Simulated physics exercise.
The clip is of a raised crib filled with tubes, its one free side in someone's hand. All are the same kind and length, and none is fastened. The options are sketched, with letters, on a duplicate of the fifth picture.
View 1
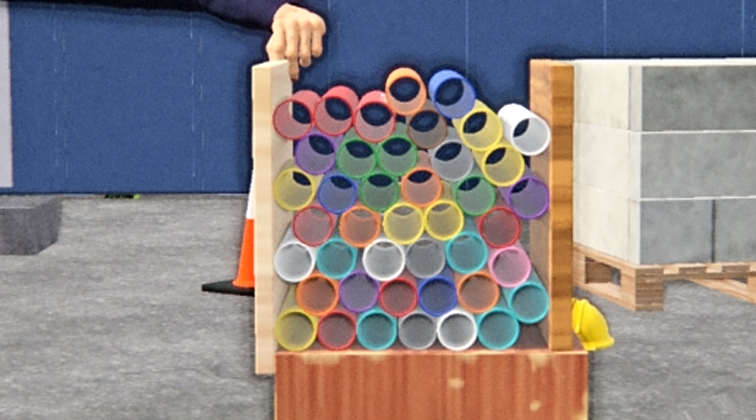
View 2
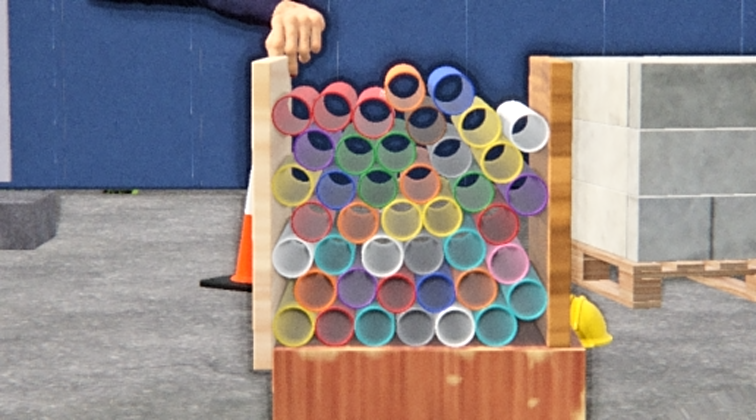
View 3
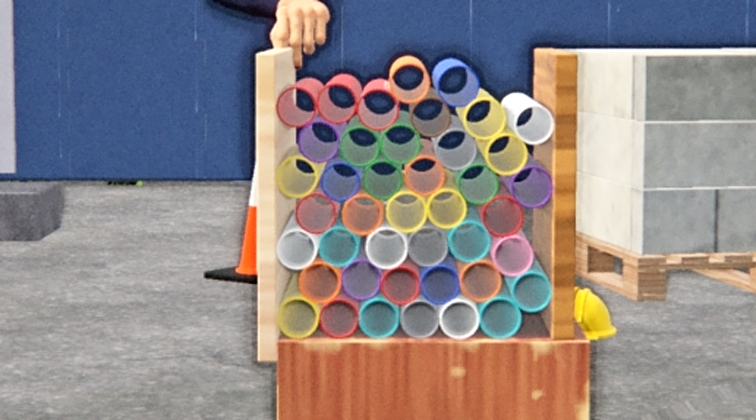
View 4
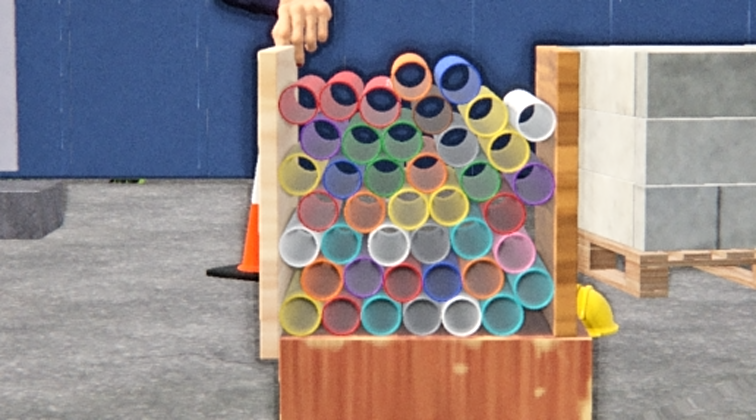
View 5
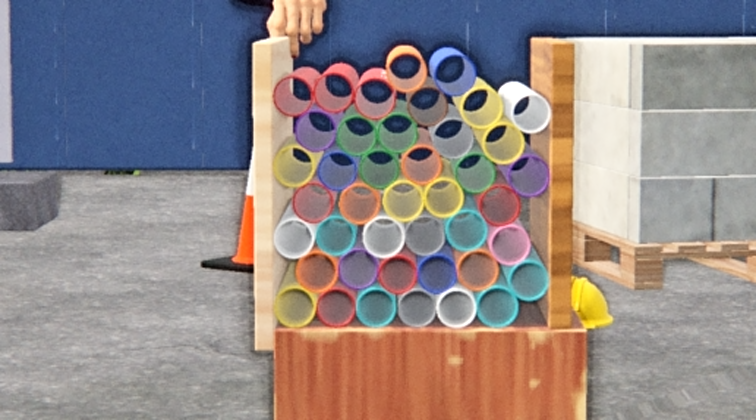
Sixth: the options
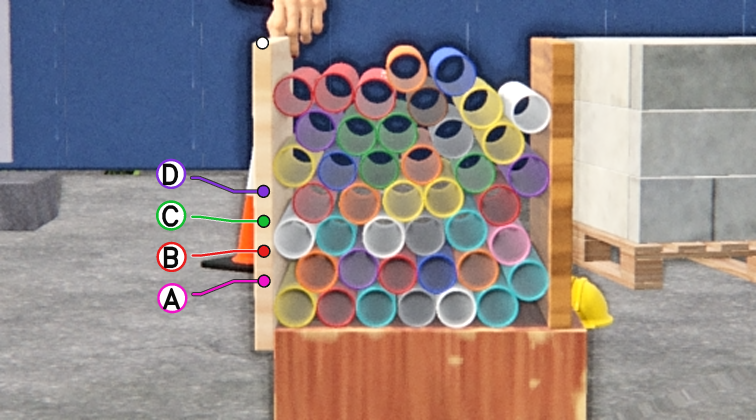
Stacked colourful tubes sitting still in a raised wooden crib, a hand resting on its left side board, view shifting slightly.
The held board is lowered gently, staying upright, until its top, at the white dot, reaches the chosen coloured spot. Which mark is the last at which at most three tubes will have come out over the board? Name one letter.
Stop at D.
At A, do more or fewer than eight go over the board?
At A, more than eight.
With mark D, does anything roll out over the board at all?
Yes, at D.
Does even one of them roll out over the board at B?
At B: Yes.
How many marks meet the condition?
One of the four.
On the marked copy, A at (264, 281); B at (264, 251); C at (264, 221); D at (264, 191); the white dot at (263, 43).
Taking D. A third of the way, top of the board (273, 111).
Two thirds of the way, top of the board (273, 187).
When it is over, top of the board (273, 190), one out over the board.
As for the rest, A more than three out over the board; B four out over the board; C four out over the board.
